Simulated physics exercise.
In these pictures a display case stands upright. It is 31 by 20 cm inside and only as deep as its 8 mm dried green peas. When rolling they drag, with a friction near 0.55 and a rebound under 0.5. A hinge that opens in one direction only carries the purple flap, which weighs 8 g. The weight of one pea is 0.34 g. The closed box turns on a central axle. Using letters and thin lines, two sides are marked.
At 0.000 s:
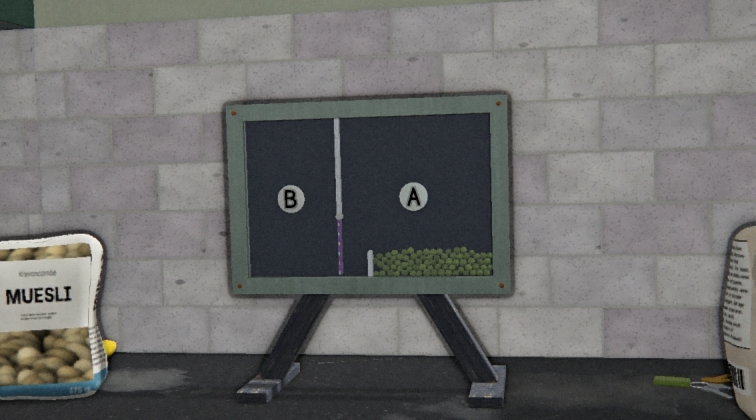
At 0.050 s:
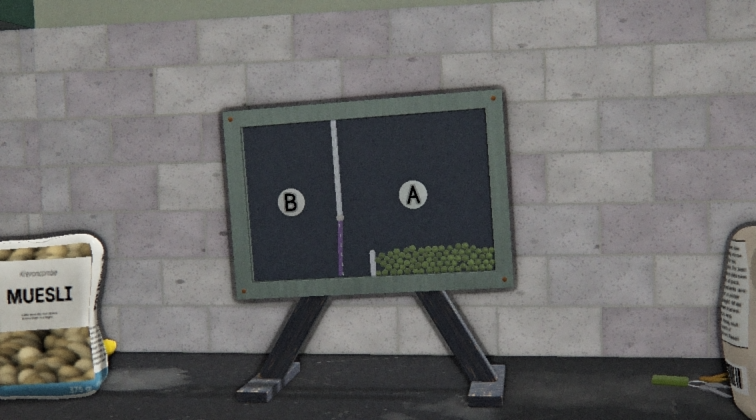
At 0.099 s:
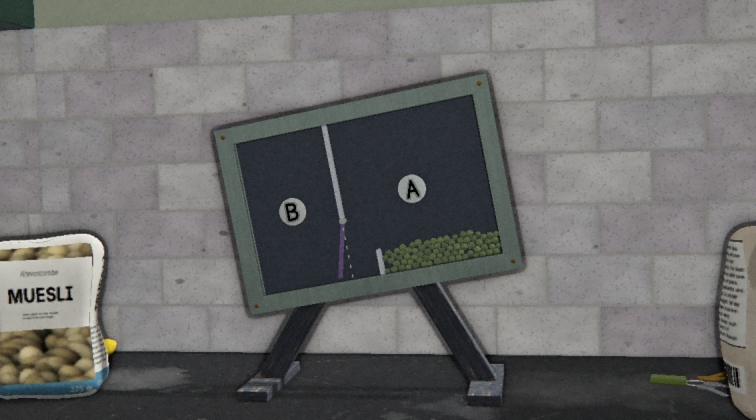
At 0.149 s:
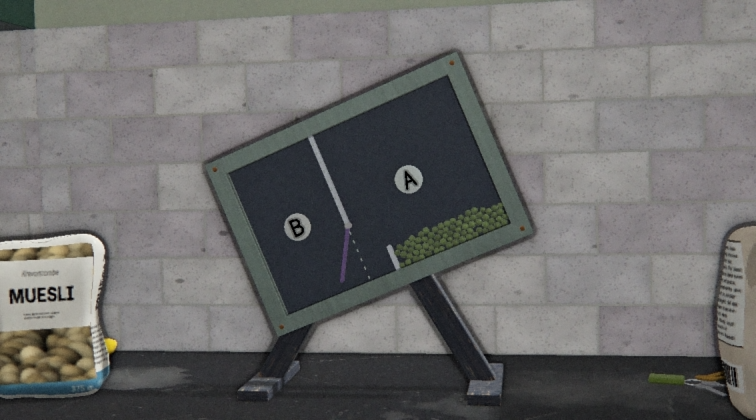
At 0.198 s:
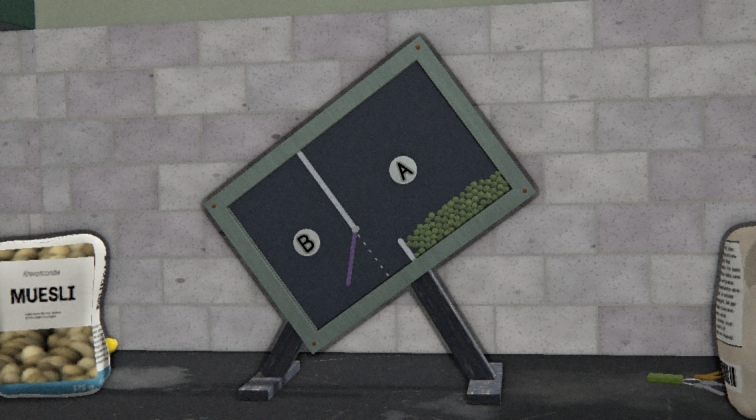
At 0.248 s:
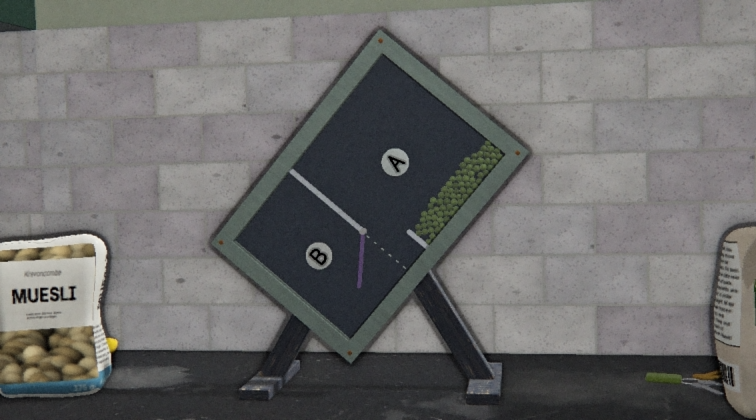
The footage shows a framed box on a stand, labelled A and B, starting level and then turning steadily anticlockwise, as its purple flap swings away from the dotted line and green peas stay heaped along the right side.
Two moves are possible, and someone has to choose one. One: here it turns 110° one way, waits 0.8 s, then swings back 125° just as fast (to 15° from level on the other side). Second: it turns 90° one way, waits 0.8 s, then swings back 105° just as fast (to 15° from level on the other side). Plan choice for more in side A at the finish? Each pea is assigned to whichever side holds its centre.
First.
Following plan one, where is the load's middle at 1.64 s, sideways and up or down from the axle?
Offset: Approx. 6 cm left, 1 cm below.
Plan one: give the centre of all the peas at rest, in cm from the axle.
The middle sits around 2 cm left of it and 9 cm below it.
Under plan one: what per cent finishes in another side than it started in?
About 35 %.
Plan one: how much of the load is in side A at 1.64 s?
Roughly 75 per cent.
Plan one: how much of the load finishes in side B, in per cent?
Around 35 in a hundred.
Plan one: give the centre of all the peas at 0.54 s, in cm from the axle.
About 2 cm right and 2 cm above.
Plan one. 0.54 s, it stands 110° anticlockwise; the peas' middle is 2 cm right of and 2 cm above the centre; A 95 %, B 5 %; purple flap open 86°.
After 1.64 s, it stands 46° anticlockwise; the peas' middle is 6 cm left of and 1 cm below the centre; A 75 %, B 25 %; purple flap open 58°.
After 1.93 s, it stands 15° clockwise; the peas' middle is 3 cm left of and 8 cm below the centre; A 60 %, B 40 %; purple flap open 28°.
At rest by 2.8 s, it stands 15° clockwise; A 65 %, B 35 %; purple flap open 23°.
Plan two would end with A 45 %, B 55 %.
